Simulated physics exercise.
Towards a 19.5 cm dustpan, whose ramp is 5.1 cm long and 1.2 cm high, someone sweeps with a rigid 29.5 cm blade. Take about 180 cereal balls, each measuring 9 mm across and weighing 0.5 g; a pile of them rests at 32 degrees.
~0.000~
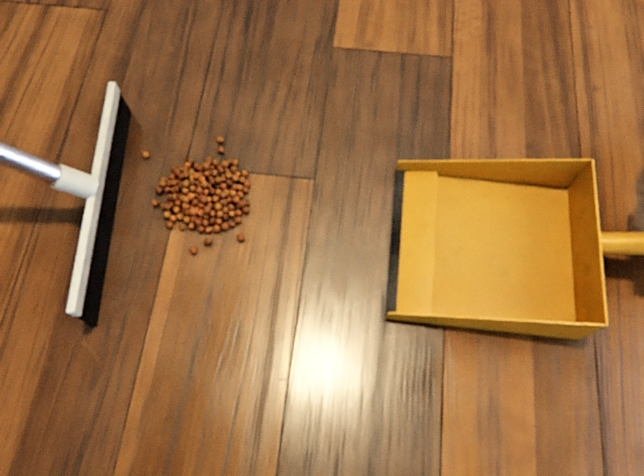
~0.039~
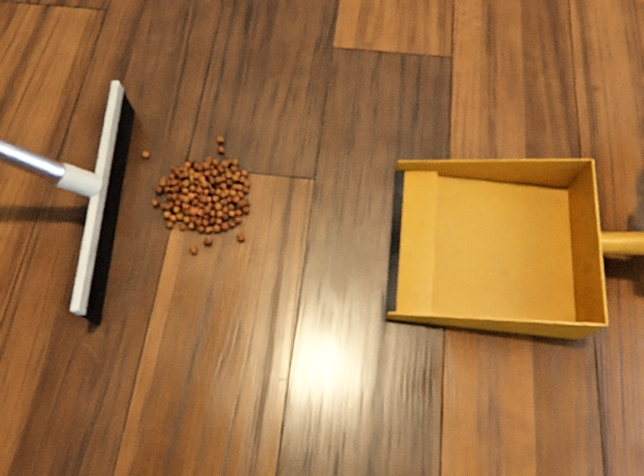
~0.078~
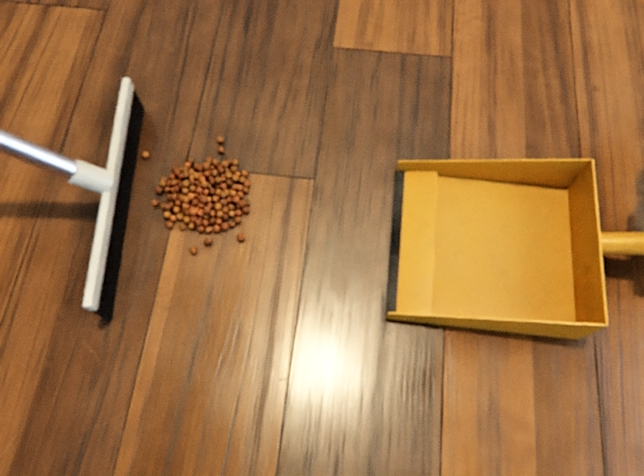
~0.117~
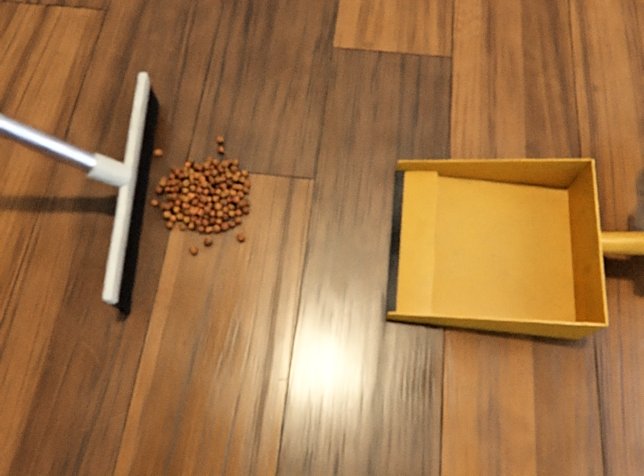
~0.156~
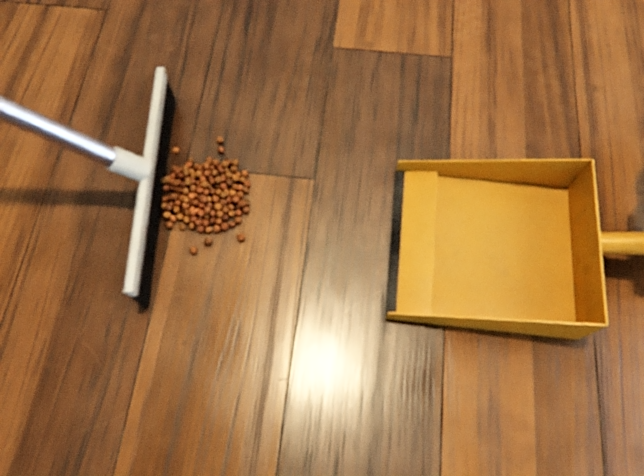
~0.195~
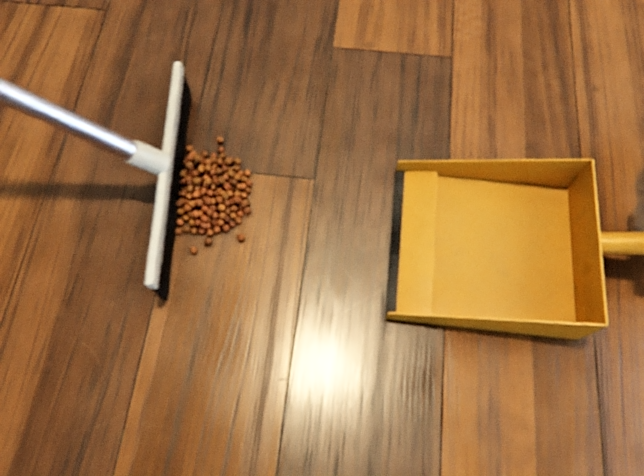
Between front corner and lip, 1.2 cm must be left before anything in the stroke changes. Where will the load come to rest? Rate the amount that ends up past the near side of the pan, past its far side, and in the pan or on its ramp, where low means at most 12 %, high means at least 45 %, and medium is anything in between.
Near side - low, far side - high, pan - medium.
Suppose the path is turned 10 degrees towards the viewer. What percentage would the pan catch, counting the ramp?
It would be near 25 per cent.
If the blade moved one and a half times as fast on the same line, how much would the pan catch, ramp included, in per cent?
Then roughly 20 per cent.
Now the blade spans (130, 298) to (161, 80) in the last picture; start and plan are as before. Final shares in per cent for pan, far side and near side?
You'd see pan at 15, far at 60 and near at 0.
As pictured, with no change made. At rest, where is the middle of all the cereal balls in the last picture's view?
In the last view, approximately (407, 140).
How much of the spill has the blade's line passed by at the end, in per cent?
Something like 5 per cent, roughly.
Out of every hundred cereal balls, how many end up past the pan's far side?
Roughly 65 per cent.
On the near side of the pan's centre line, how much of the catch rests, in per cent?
0 per cent.
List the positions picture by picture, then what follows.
Blade from (75, 312) to (115, 90), moved 0.0 cm, 0 of the pieces shifted so far; middle of the pieces at (206, 192); pan at (497, 251), in the first frame.
Blade from (80, 310) to (118, 89), moved 0.4 cm, 0 of the pieces shifted so far; middle of the pieces at (206, 192), in the second frame.
Blade from (92, 306) to (129, 86), moved 1.8 cm, 0 of the pieces shifted so far; middle of the pieces at (206, 192), in the third frame.
Blade from (111, 299) to (145, 81), moved 3.9 cm, 1 of the pieces shifted so far; middle of the pieces at (206, 192), in the fourth frame.
Blade from (132, 291) to (162, 76), moved 6.2 cm, 15 of the pieces shifted so far; middle of the pieces at (206, 192), in the fifth frame.
Blade from (153, 284) to (180, 70), moved 8.5 cm, 151 of the pieces shifted so far; middle of the pieces at (213, 190); pan at (497, 251). The blade's pace is about 0.58 m/s, heading 28 degrees away from the viewer's side, in the sixth frame.
After 0.43 s, middle of the blade 15 cm from the lip; 0 % over the lip, far side 35 %, near side 0 %.
After 0.59 s, middle of the blade 7 cm from the lip; 0 % over the lip, far side 55 %, near side 0 %.
After 0.87 s, middle of the blade 3 cm from the lip; 20 % over the lip, far side 65 %, near side 0 %.
By 1.3 s all is still; near side 0 %, far side 65 %, pan 20 %, in front of the lip or behind the blade 20 %.
